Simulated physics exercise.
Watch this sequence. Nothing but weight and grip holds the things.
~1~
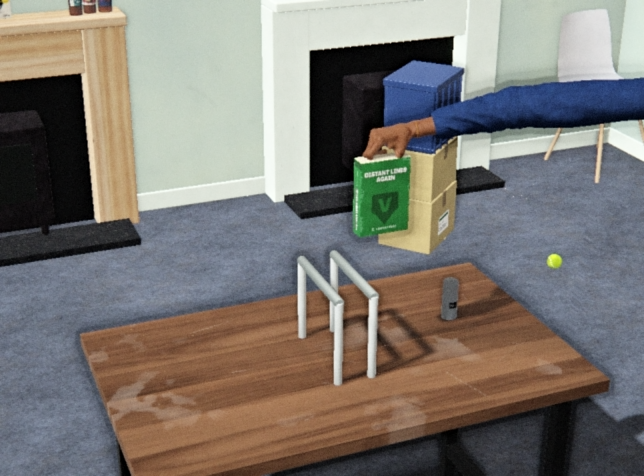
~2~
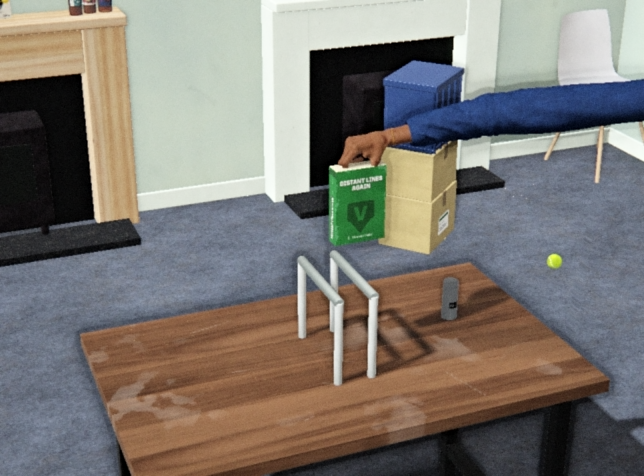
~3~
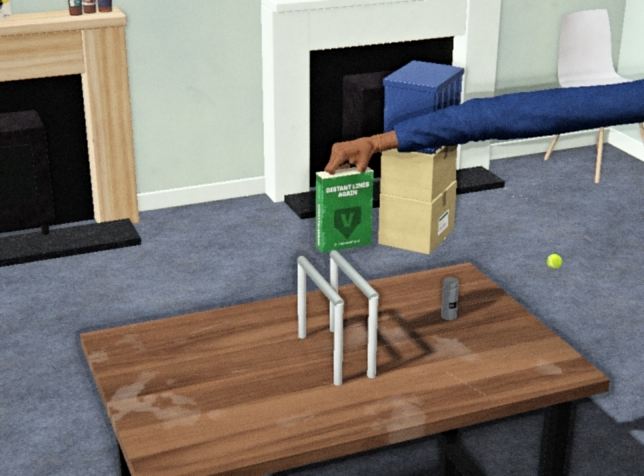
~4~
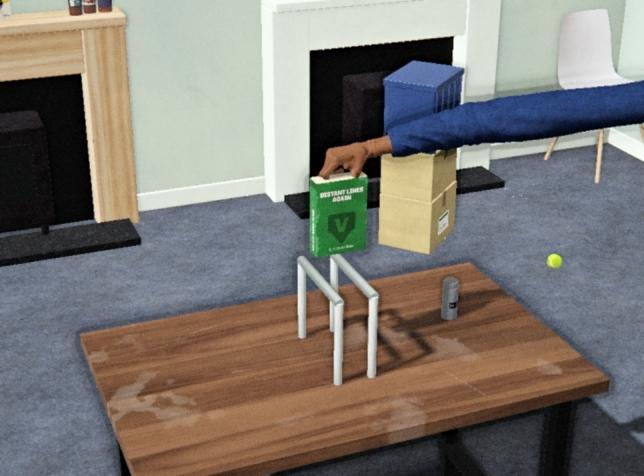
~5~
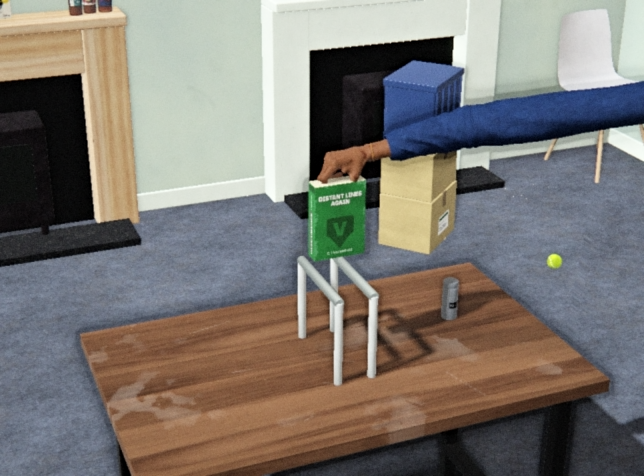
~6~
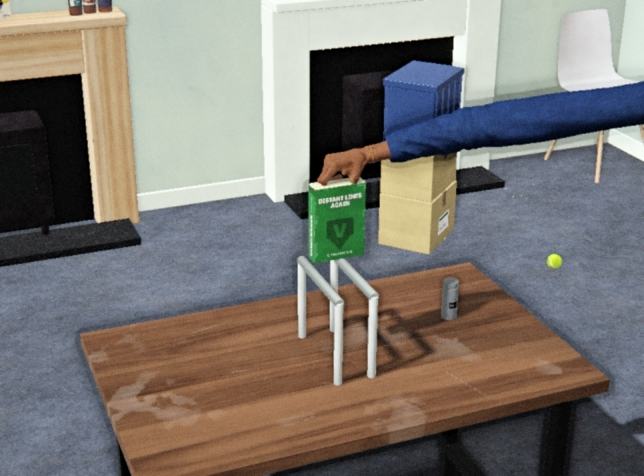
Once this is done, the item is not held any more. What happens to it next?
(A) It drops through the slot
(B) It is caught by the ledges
Option B: It is caught by the ledges.
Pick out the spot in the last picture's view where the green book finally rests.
End point in the final view: About (337, 239).
Then, 0.20 s later than the last frame, green book moved a little near (337, 238).
Then, 0.30 s later than the last frame, green book resting near (335, 240).
When it is over, moved from the start, green book; grey shaker as before. End places, in pixels of the last picture, green book near (337, 239). The book lodges.
